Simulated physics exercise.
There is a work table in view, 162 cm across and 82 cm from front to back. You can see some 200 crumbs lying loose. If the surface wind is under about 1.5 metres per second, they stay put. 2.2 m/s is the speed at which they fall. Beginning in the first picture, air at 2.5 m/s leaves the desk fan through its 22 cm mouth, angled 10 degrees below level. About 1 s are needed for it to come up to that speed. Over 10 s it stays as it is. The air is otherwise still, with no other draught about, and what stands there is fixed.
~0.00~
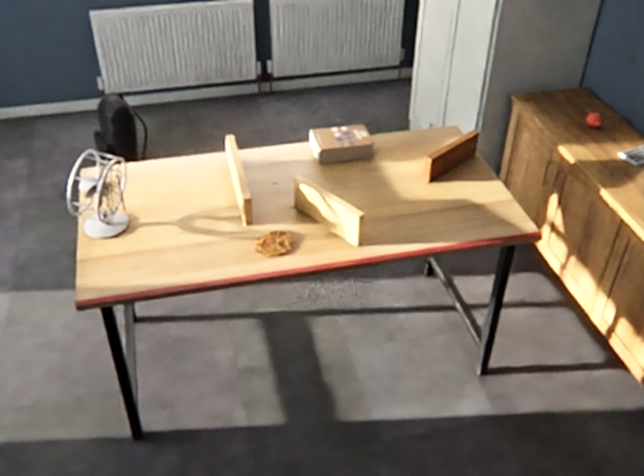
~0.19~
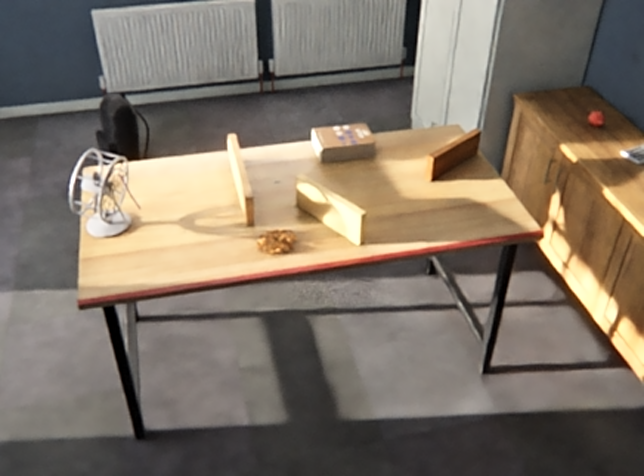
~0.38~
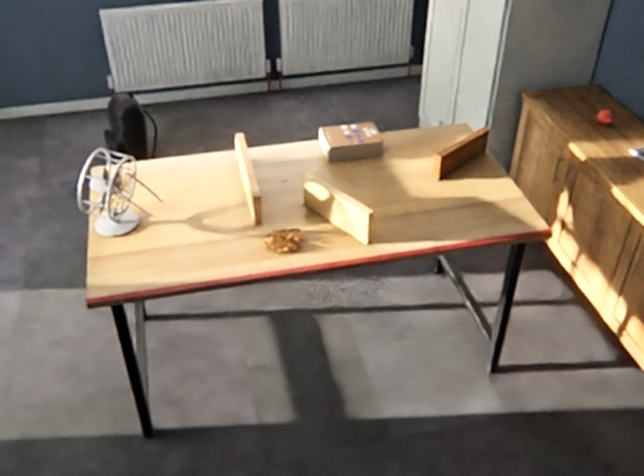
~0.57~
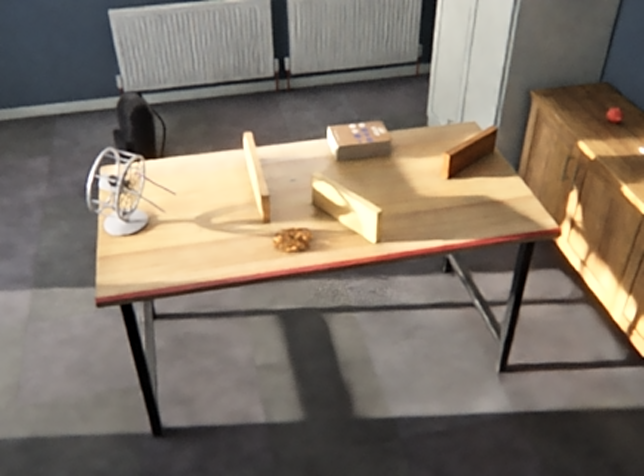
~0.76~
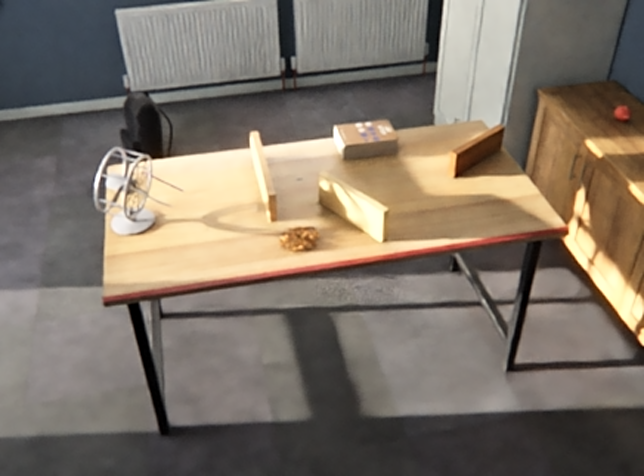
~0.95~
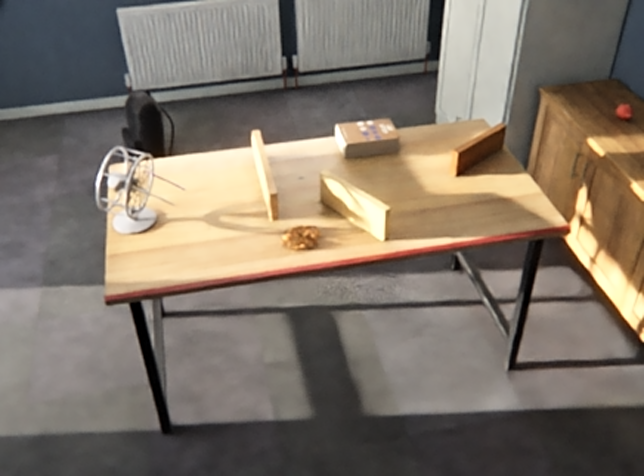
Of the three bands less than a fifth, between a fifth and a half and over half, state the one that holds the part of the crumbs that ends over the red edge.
Watch, the greater part will wind up over that edge.
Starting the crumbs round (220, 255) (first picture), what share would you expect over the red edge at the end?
In that case I'd expect around 100 percent.
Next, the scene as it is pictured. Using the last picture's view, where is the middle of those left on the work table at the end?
The middle lands close to (343, 229) in pixels.
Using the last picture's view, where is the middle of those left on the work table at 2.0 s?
(347, 234), roughly.
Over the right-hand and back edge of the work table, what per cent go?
Roughly 0 per cent at the right-hand edge and 0 per cent at the back edge.
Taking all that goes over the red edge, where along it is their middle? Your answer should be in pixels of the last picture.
Around (379, 259).
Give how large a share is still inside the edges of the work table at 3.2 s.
Share at that time: Some 25 %.
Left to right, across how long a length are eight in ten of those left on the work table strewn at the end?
Around 20 centimetres from left to right.
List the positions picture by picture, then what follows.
The middle of the crumbs is near (274, 243), none has stirred yet and the mouth of the desk fan is at (98, 187), in the first picture.
The middle of the crumbs is near (276, 242), none has stirred yet and the red edge is centred on (326, 268), in the second picture.
The middle of the crumbs is near (283, 241), none has stirred yet, the top of a board is at (337, 193) and the top of a board is at (247, 163), in the third picture.
The middle of the crumbs is near (292, 240) and none has stirred yet, in the fourth picture.
The middle of the crumbs is near (298, 239) and none has stirred yet, in the fifth picture.
The middle of the crumbs is near (300, 238) and none has stirred yet, in the sixth picture.
After 2.0 s, 36 % are on the move or not yet settled, 68 % are over the red edge; the middle of those still in play is near (347, 234).
After 3.2 s, 21 % are on the move or not yet settled, 76 % are over the red edge; the middle of those still in play is near (342, 230).
After 5.5 s, 18 % are on the move or not yet settled, 78 % are over the red edge; the middle of those still in play is near (343, 230).
After 10.0 s, at the end, 80 % are over the red edge; the middle of those still in play is near (343, 229).
